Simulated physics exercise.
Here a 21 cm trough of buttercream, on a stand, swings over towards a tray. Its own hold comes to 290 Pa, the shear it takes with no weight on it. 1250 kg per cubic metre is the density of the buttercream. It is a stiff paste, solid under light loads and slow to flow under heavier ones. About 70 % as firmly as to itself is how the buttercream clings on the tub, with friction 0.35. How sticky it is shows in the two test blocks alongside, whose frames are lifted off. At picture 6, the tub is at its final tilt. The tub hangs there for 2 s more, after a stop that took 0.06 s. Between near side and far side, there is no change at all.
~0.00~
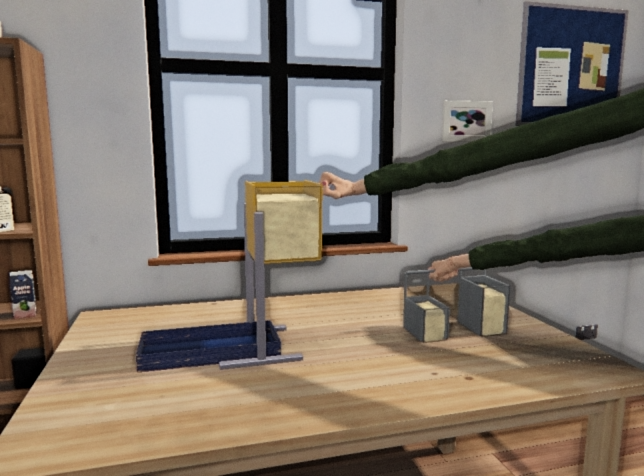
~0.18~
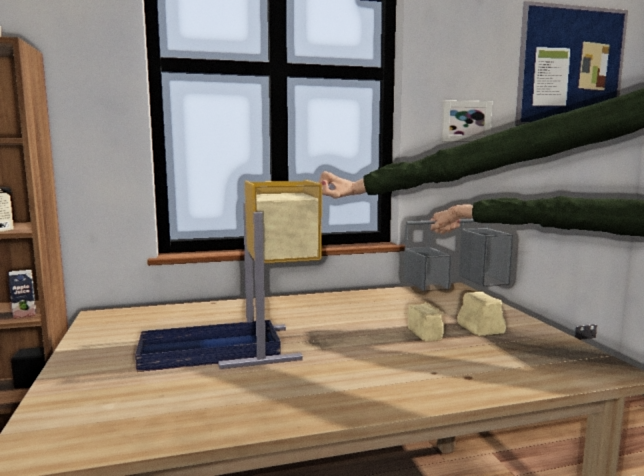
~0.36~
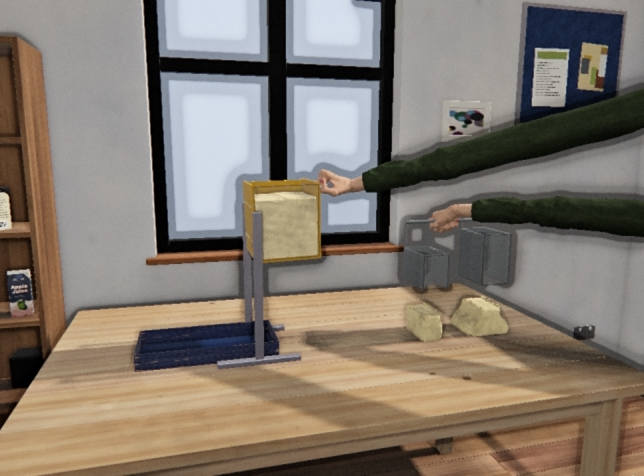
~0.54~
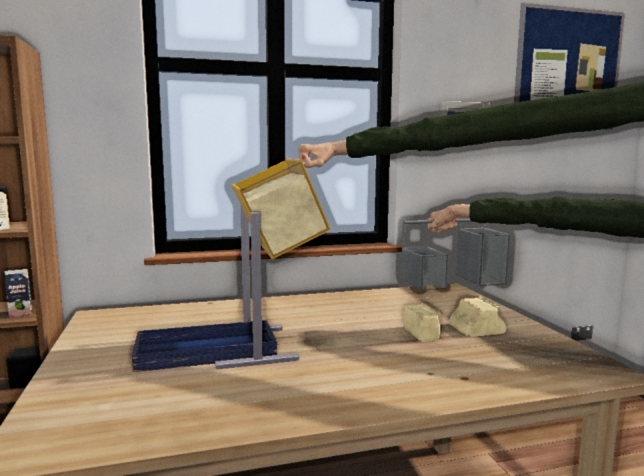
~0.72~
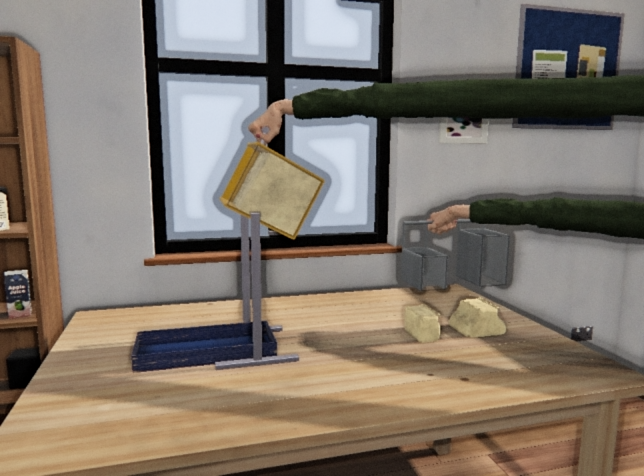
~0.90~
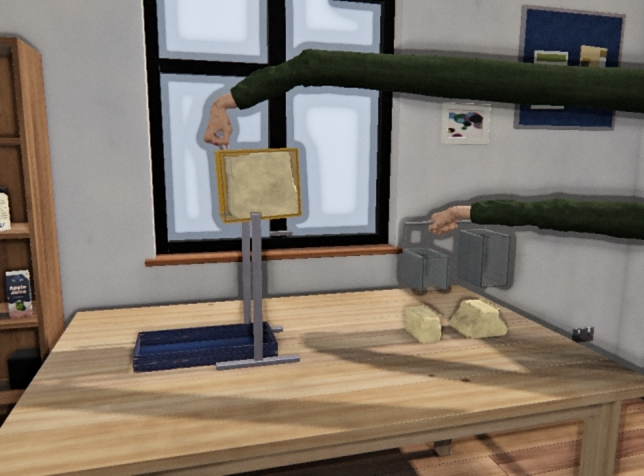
A hand lifts covers off two pale blocks, which sag, then another tips a tub leftward.
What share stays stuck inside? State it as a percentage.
44 %.
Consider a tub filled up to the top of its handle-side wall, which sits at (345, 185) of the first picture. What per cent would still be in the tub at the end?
It would be near 30 %.
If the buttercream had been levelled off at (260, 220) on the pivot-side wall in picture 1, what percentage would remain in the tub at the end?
About 60 per cent.
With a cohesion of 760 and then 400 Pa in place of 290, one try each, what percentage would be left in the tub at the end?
The two runs give near 100 % and near 55 % respectively.
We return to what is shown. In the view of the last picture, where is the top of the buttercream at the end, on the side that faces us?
The highest point is near (281, 190) in the last picture.
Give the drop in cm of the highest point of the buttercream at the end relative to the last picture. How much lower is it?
About 10 cm.
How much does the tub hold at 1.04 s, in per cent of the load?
Tub contents: Around 85 %.
After 1.04 s, the tub is at 93 degrees and holds 85 %.
After 1.21 s, the tub is at 93 degrees and holds 55 %.
After 1.38 s, the tub is at 93 degrees and holds 44 %.
After 1.55 s, the tub is at 93 degrees and holds 44 %.
After 2.90 s, the tub is at 93 degrees and holds 44 %.
